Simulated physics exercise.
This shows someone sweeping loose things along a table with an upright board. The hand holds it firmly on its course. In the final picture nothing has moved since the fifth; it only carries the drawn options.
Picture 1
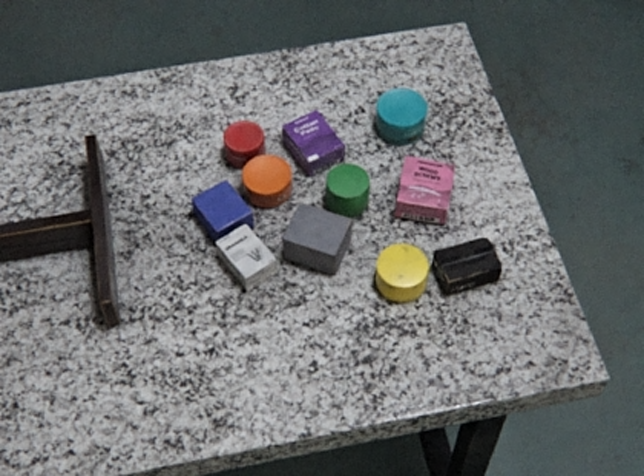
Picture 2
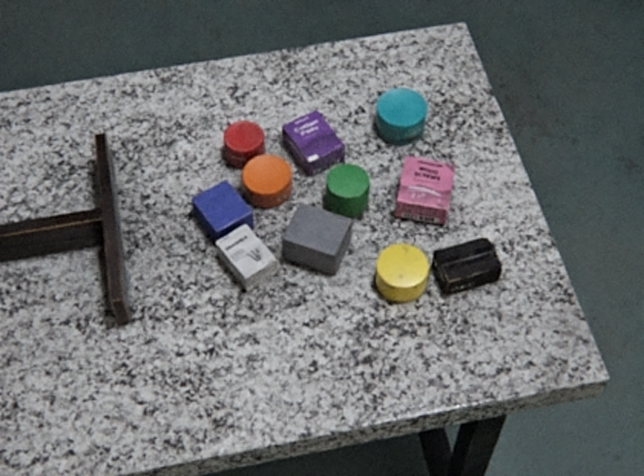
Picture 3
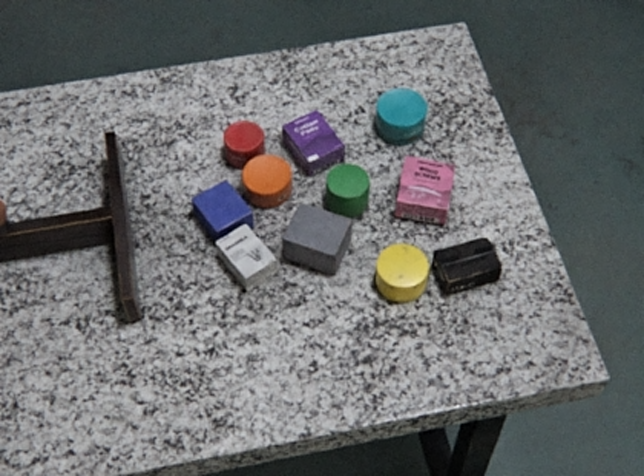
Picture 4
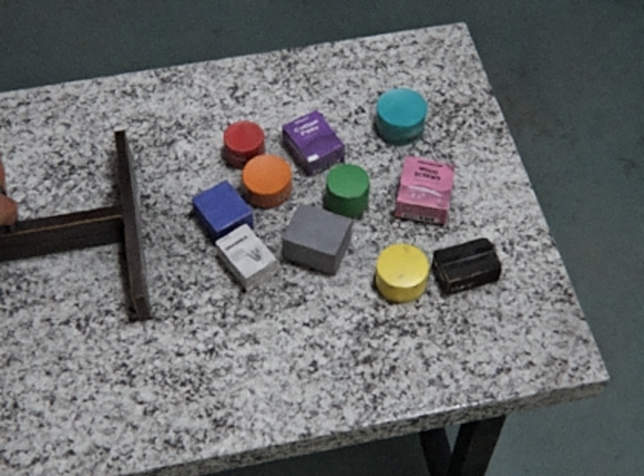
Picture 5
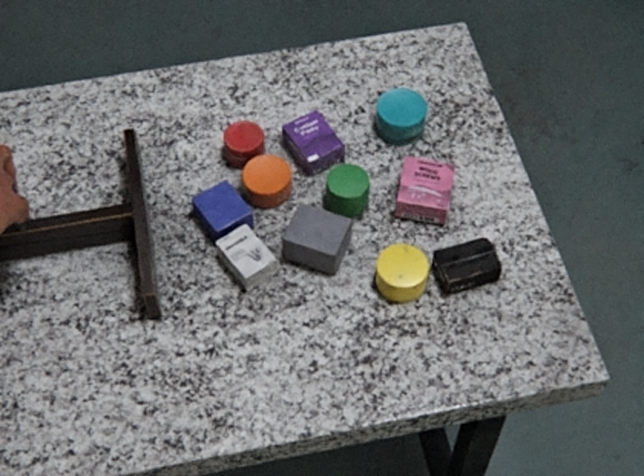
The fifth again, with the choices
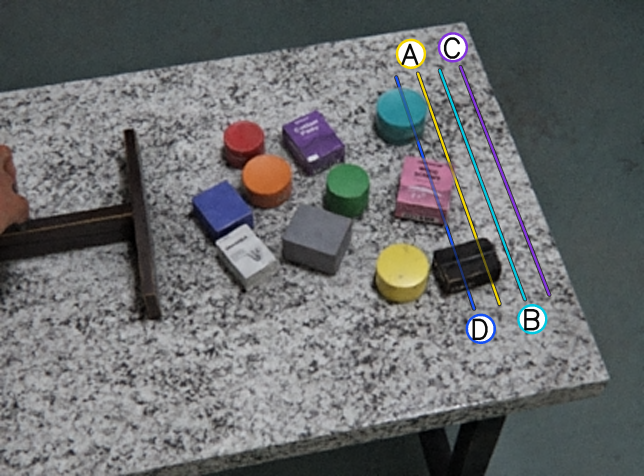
A hand came into view at the left, pushing a dark upright board slowly rightward across a speckled table, while the colourful jars, tins, boxes and blocks ahead of it stayed still, untouched.
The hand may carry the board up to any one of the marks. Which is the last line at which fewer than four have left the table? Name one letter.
Line A.
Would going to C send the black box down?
No.
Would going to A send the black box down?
No.
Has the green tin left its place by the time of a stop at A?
Yes.
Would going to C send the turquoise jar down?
By then, yes.
On the marked copy, A at (455, 179); B at (479, 175); C at (501, 172); D at (432, 183).
Following A. Soon after the start, board (254, 187); red tub (270, 141); purple box (326, 134).
Later, board (368, 168); turquoise jar (465, 94); pink box (484, 180).
In the end, board (454, 153); turquoise jar over the edge; pink box over the edge; two fallen.
As for the rest, B drops five; C drops five; D is within the limit but short.
